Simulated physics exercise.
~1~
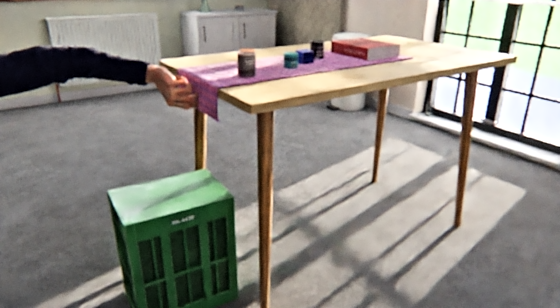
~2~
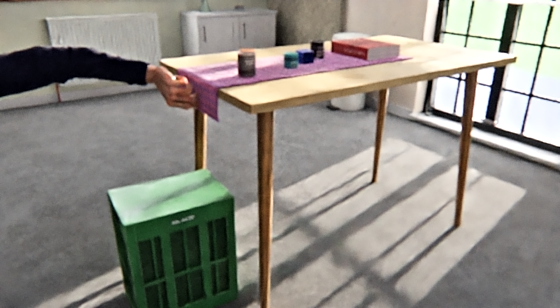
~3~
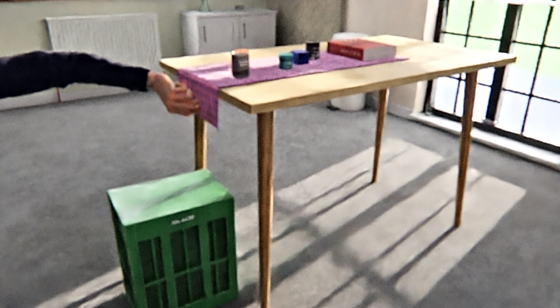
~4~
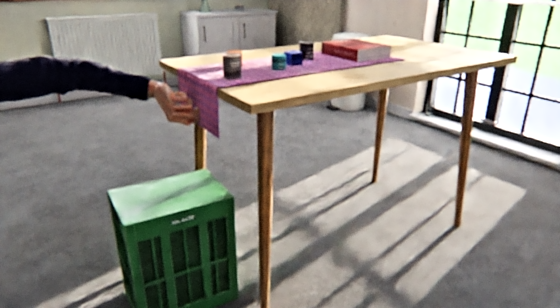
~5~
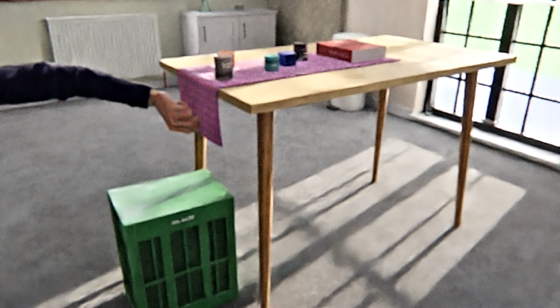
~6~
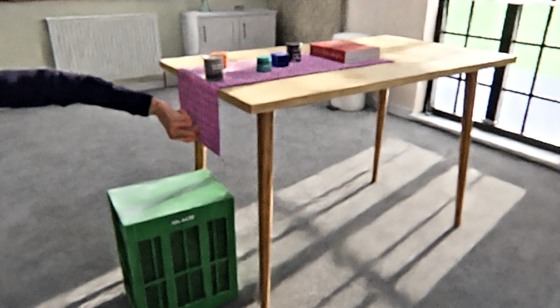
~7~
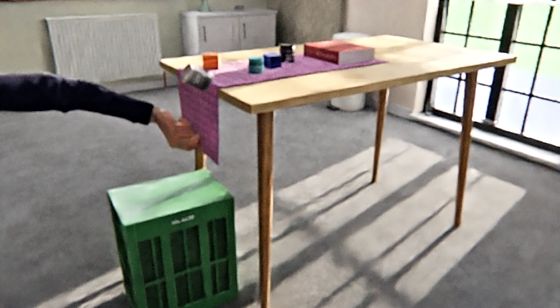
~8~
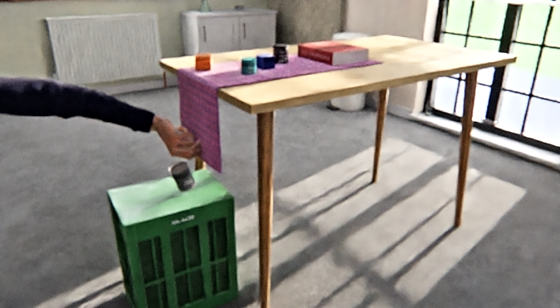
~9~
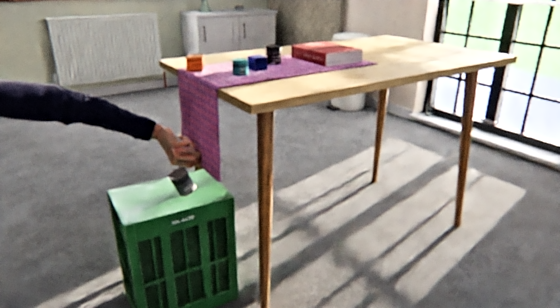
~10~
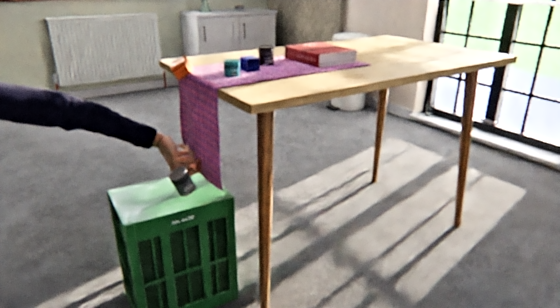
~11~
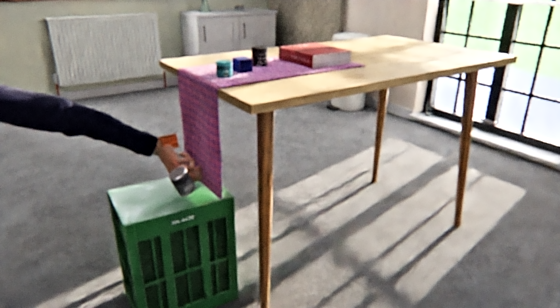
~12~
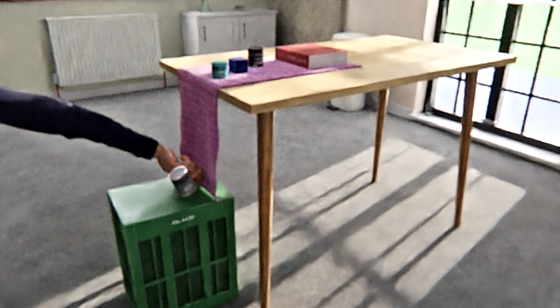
Sunlit room with wooden table, a hand slowly pulling a pink scarf down toward a green crate, two small objects toppling off.
